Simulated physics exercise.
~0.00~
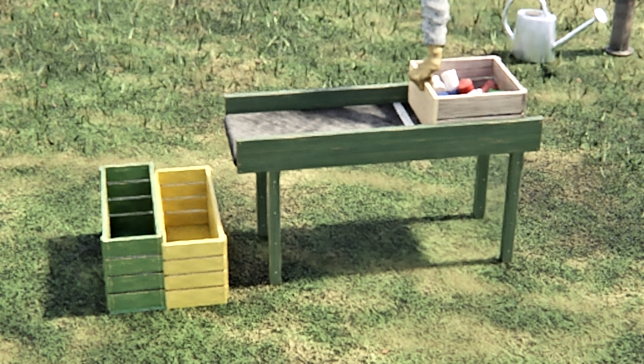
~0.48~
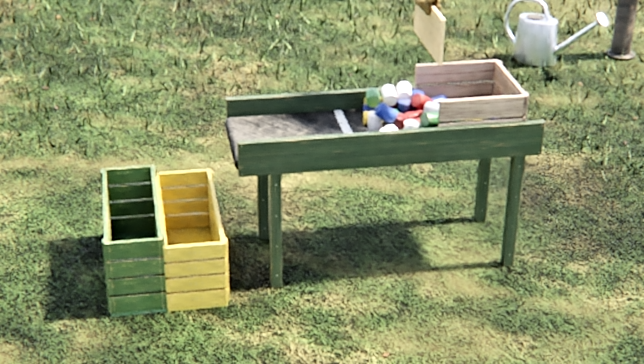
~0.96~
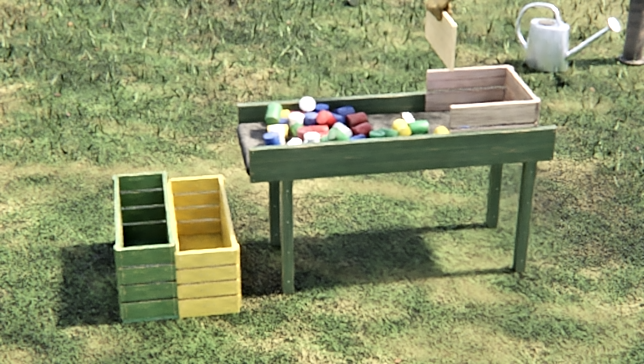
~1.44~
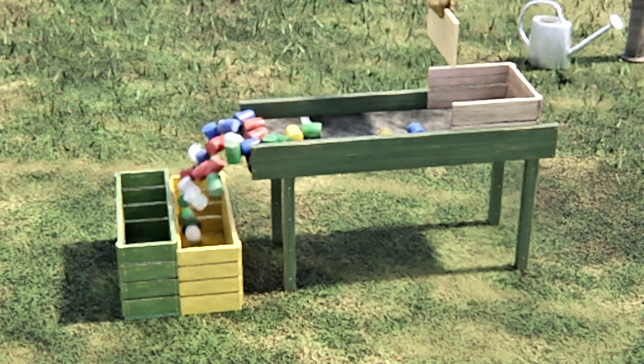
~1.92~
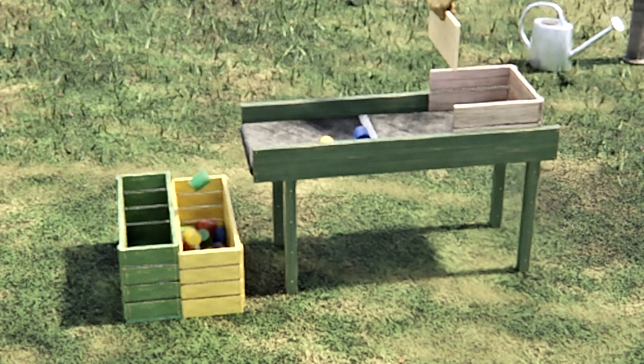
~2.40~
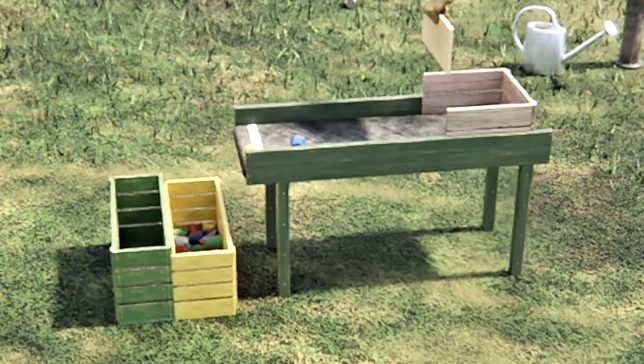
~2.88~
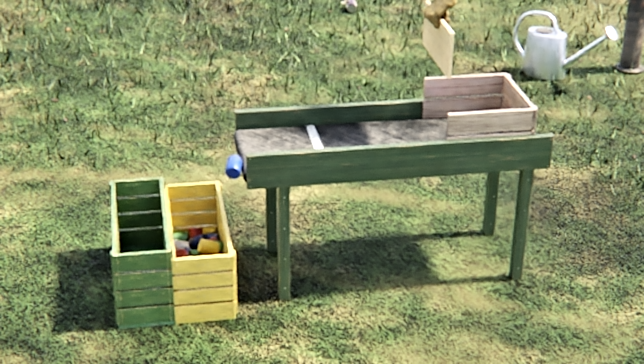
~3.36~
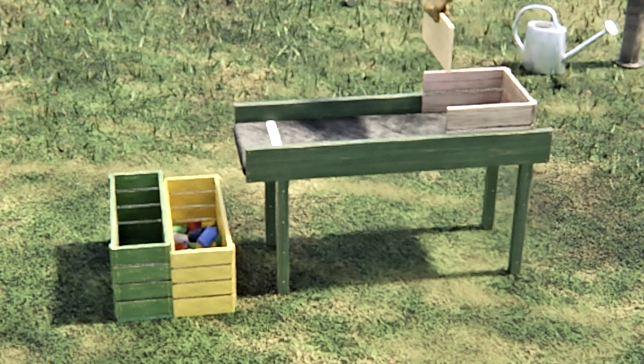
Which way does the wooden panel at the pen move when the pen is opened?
The wooden panel moves upward and then stays raised above the belt.
